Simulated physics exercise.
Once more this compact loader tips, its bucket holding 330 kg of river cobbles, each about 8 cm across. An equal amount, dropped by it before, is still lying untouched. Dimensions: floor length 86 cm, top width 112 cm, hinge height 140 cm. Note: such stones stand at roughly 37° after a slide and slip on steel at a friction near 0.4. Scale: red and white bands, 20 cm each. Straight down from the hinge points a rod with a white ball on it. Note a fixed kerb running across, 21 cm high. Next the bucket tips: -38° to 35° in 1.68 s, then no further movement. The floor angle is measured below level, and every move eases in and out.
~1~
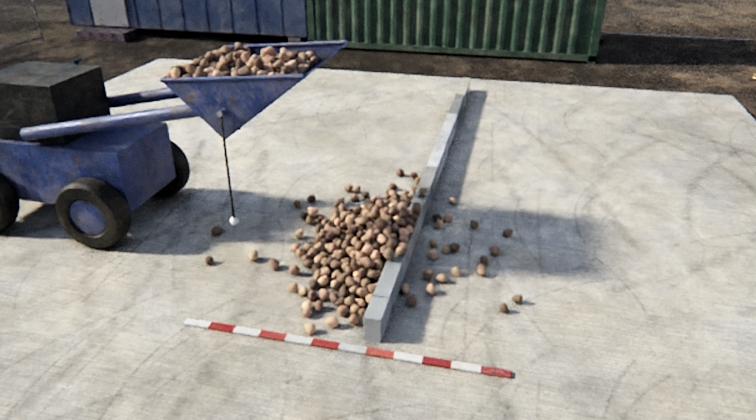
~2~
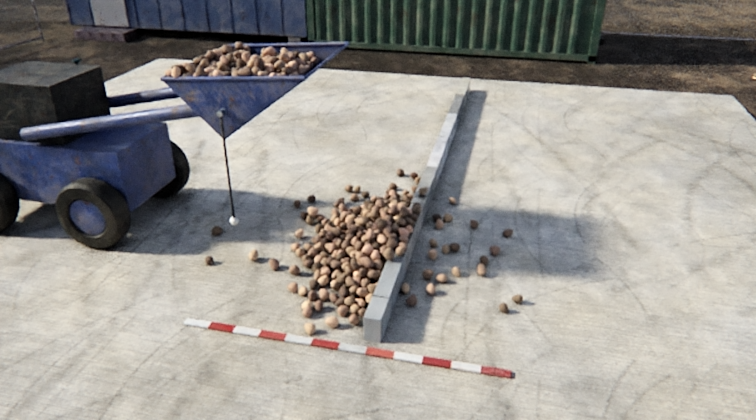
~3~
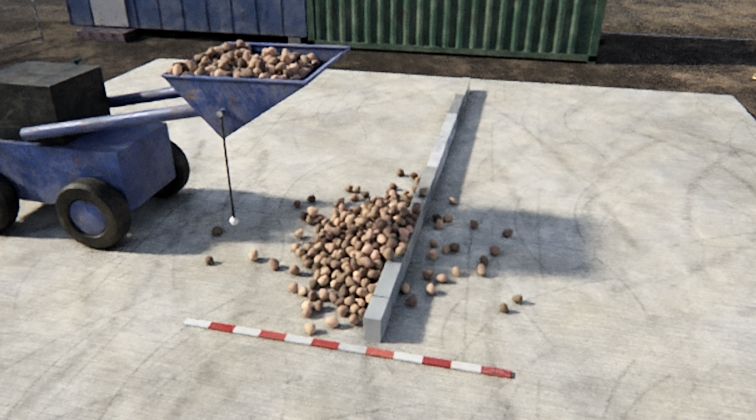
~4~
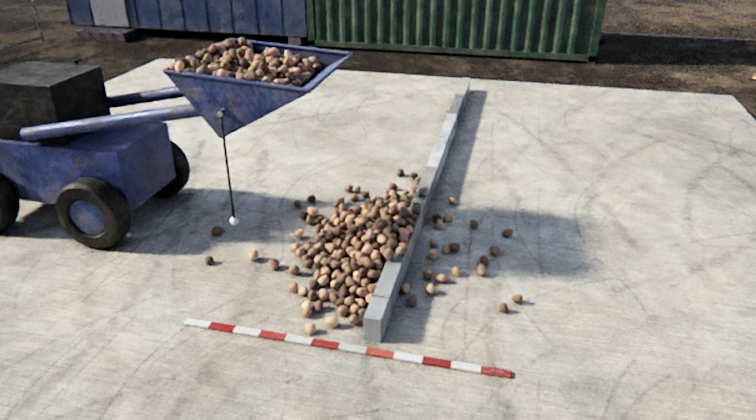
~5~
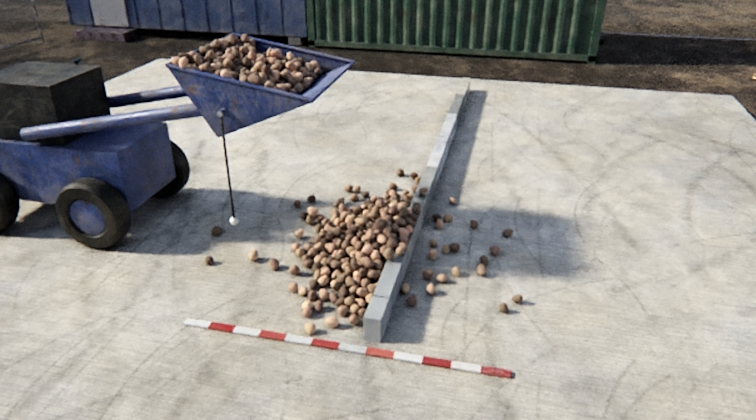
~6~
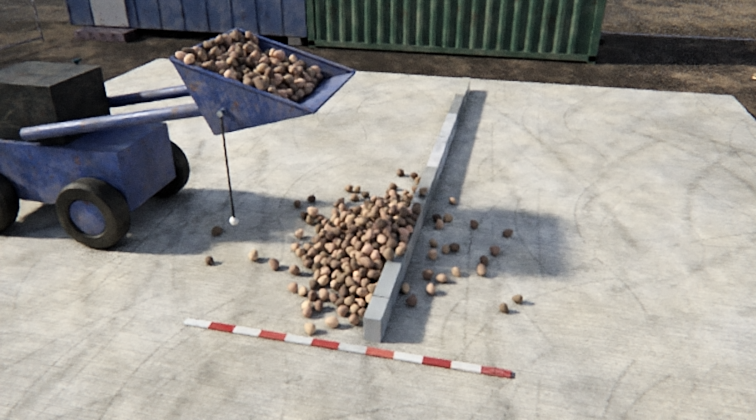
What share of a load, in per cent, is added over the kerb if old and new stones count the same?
I would say 8 percent.
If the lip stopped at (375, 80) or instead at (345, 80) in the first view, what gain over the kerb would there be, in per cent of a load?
I'd say close to 85 per cent for one and close to 50 per cent for the other, in that order.
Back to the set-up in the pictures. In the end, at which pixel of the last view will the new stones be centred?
I'd say close to (358, 232).
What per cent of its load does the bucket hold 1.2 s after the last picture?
Close to 45 in a hundred is still held.
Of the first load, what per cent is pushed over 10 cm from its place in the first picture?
The answer is about 10 per cent.
Then, 0.7 s after the last picture the floor is at 24°; in per cent of one load, 100 in the bucket, 95 on this side of the kerb, 5 over the kerb; the foremost stones are at (490, 262).
Then, 1.2 s after the last picture the floor is at 35°; in per cent of one load, 44 in the bucket, 151 on this side of the kerb, 5 over the kerb; the foremost stones are at (490, 262).
Then, 1.5 s after the last picture the floor is at 35°; in per cent of one load, 6 in the bucket, 186 on this side of the kerb, 7 over the kerb; the foremost stones are at (490, 262).
Then, 4.1 s after the last picture the floor is at 35°; in per cent of one load, 0 in the bucket, 187 on this side of the kerb, 13 over the kerb; the foremost stones are at (504, 280). Net gain over the kerb, 8.
